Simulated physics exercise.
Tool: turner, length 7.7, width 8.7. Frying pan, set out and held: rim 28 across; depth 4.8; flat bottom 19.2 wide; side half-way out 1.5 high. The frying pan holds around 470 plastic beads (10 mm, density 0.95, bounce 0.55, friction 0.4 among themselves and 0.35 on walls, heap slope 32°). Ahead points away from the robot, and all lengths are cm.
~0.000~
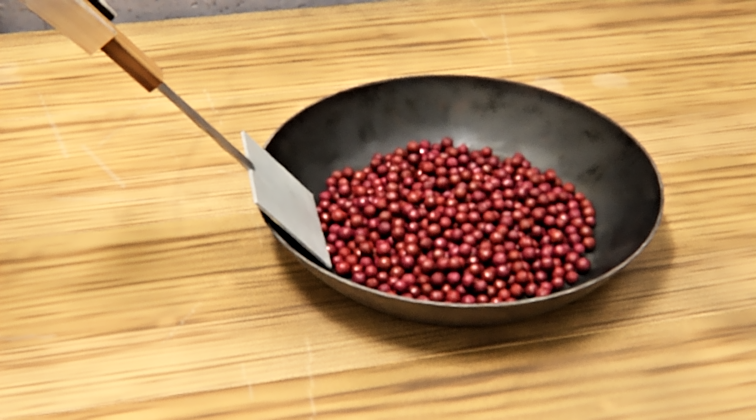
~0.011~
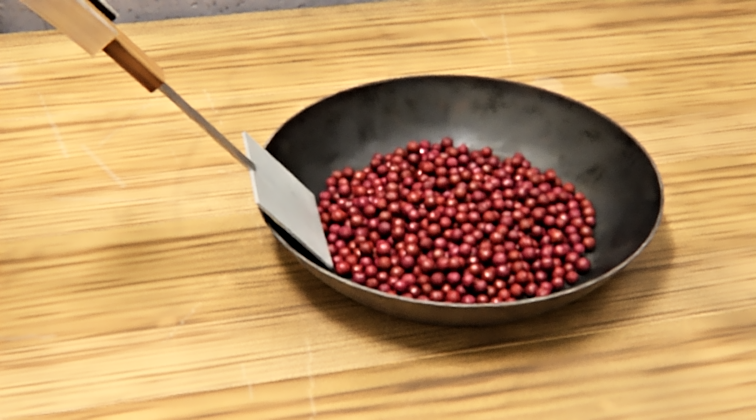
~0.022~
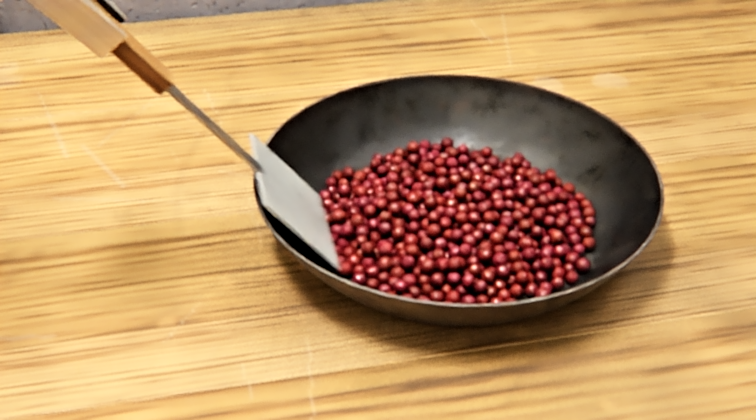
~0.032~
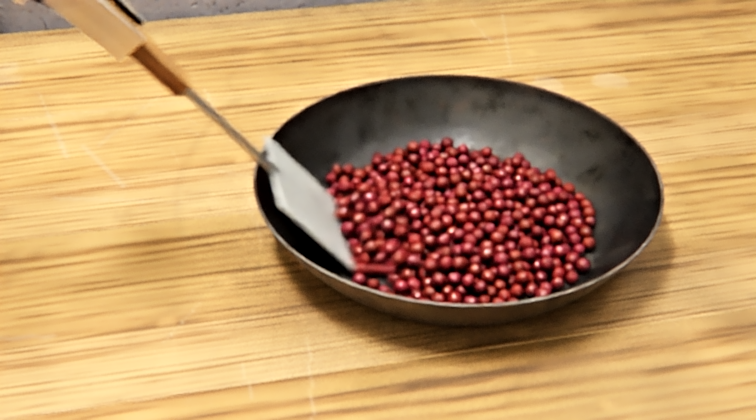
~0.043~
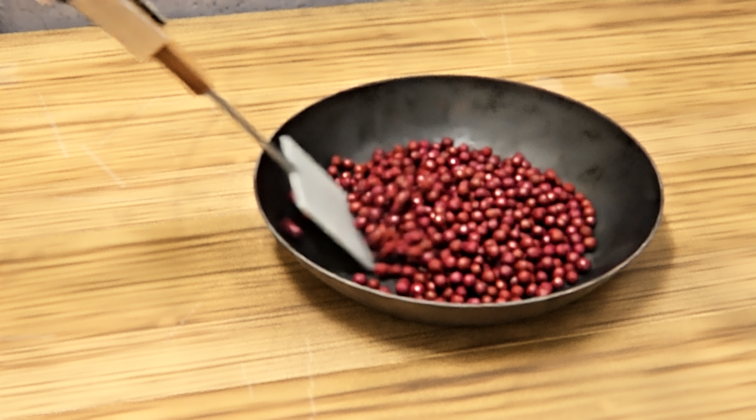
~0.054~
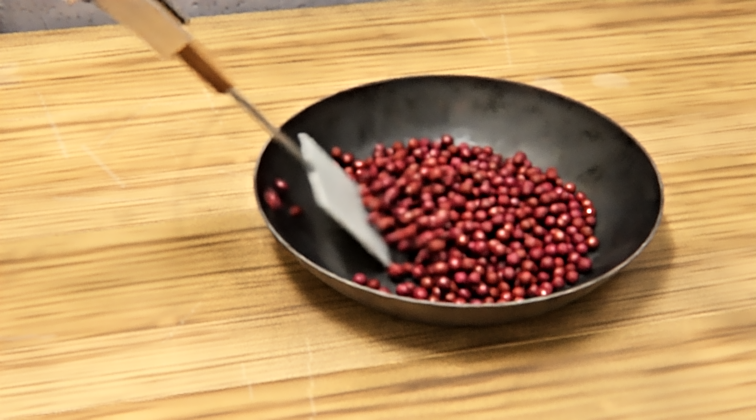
On a wooden tabletop, a turner pushes dark red beads rightward in a black frying pan.
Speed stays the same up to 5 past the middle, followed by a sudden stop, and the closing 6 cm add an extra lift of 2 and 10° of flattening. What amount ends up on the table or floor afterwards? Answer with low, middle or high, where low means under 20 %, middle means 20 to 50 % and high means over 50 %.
Low.
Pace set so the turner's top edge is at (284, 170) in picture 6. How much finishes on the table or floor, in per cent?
Expect about 0 per cent there.
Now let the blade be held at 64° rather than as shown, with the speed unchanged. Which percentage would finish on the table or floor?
Result, estimated: 5 %.
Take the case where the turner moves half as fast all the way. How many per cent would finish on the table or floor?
I'd say close to 0 per cent.
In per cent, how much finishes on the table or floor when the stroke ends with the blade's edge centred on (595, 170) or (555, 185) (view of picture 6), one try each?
Some 25 and 10 per cent.
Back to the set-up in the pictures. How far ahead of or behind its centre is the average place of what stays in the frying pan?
It sits near 5.5 centimetres ahead of centre.
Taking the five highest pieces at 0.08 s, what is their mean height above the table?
About 7 cm.
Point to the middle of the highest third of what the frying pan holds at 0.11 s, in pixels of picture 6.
Around (473, 199).
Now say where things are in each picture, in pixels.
Turner top edge at (249, 165), sloping 53°; upper third of the load around (455, 210), from x 320 to 590, top at y 145; 473 in the frying pan, in the first frame.
Turner top edge at (250, 166), sloping 53°; upper third of the load around (455, 210), from x 320 to 590, top at y 145, in the second frame.
Turner top edge at (257, 167), sloping 53°; upper third of the load around (455, 210), from x 325 to 590, top at y 145, in the third frame.
Turner top edge at (272, 169), sloping 53°; upper third of the load around (454, 209), from x 320 to 590, top at y 145, in the fourth frame.
Turner top edge at (292, 169), sloping 53°; upper third of the load around (444, 207), from x 290 to 590, top at y 145, in the fifth frame.
Turner top edge at (311, 167), sloping 53°; upper third of the load around (443, 202), from x 275 to 590, top at y 140; 473 in the frying pan, in the sixth frame.
By 0.08 s, sloping 53°, highest piece 11 above the table; 472 in the frying pan, 1 on the blade or in flight.
By 0.11 s, sloping 50°, highest piece 16 above the table; 471 in the frying pan, 2 on the blade or in flight.
By 0.32 s, sloping 43°, highest piece 28 above the table; 453 in the frying pan, 12 on the table or floor, 8 on the blade or in flight.
By 1.37 s, sloping 43°, highest piece 5 above the table; 453 in the frying pan, 20 on the table or floor.
Final count, 453 in the frying pan, 20 on the table or floor. That is 4 % on the table or floor.
